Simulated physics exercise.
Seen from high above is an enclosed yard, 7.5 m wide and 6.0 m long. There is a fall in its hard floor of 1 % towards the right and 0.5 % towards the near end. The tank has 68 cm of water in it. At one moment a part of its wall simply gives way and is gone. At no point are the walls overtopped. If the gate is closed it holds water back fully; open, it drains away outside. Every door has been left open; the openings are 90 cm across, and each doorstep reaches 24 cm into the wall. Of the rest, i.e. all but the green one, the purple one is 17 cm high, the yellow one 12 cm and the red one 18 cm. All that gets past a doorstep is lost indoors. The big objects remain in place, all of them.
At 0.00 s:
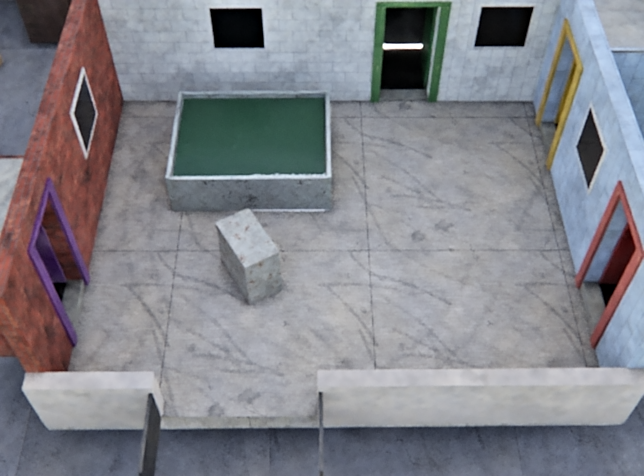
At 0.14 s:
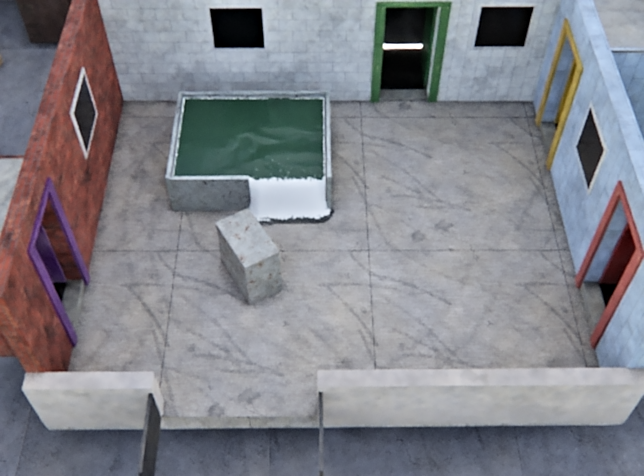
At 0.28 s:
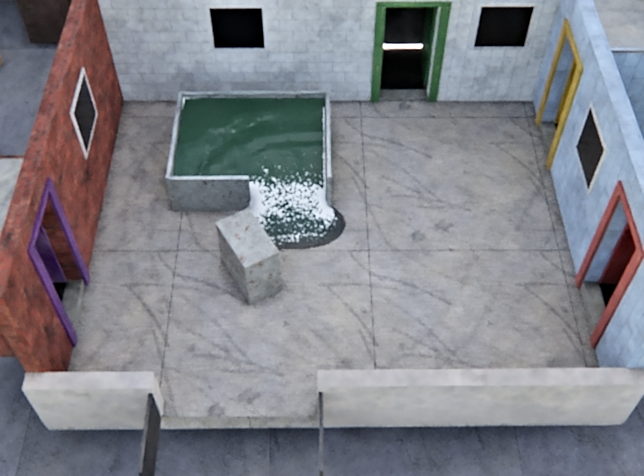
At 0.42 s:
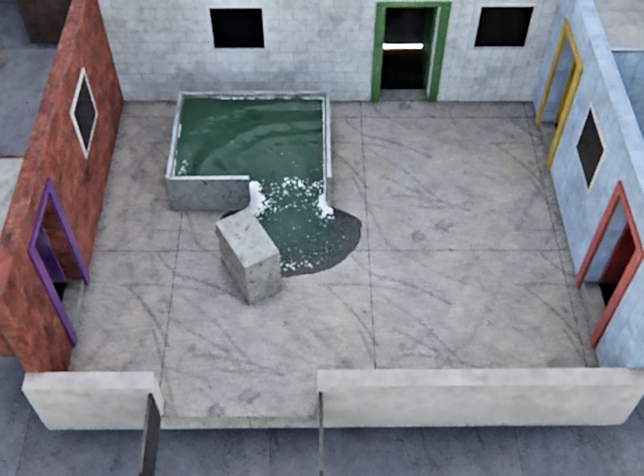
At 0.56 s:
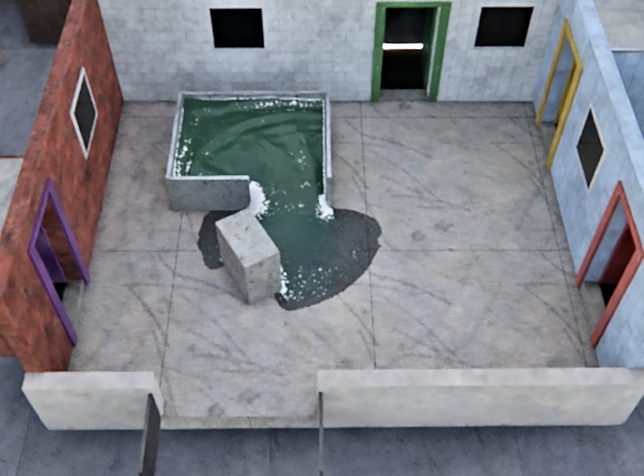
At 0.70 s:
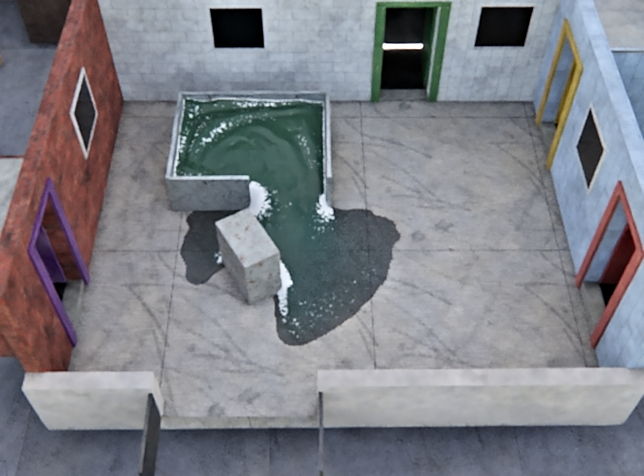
In a walled yard, green water pours through a tank's broken wall and spreads around a block.
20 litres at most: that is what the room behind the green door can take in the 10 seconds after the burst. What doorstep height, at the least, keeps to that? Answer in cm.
I would say about 6 cm.
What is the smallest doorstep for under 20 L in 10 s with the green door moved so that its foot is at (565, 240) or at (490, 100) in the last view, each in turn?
6.5 and 12.5 cm.
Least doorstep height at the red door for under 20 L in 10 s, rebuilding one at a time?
Red: 19 cm.
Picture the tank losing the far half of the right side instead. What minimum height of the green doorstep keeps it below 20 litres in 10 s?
The answer is some 17 cm.
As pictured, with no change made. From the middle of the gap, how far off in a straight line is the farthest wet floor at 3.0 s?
Distance from gap: Approx. 5.6 m.
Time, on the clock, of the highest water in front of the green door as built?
Approximately 7.0 s.
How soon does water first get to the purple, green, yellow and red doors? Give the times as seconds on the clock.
Purple = 1.8 s, green = 5.5 s, yellow = 4.0 s, red = 2.6 s.
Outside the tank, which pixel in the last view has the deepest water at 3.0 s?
Near (587, 398).
After 1.4 s water covers 25 % of the floor, deepest (40 cm) near (266, 262); it has not reached the green door.
After 3.0 s water covers 40 % of the floor, deepest (46 cm) near (587, 398); it has not reached the green door.
After 10.0 s water covers 95 % of the floor, deepest (13 cm) near (540, 152); 9 cm at the green door, 14 litres in over its 7 cm doorstep.
At the green door as built, the water arrived by 5.6 s and peaked near 10 cm at 7.0 s.
Run again over the same 10 s with other heights there, 27 litres in over 5.5 cm, 10 litres over 7.5 cm. The limit of 20 litres is kept from about 6 cm up.
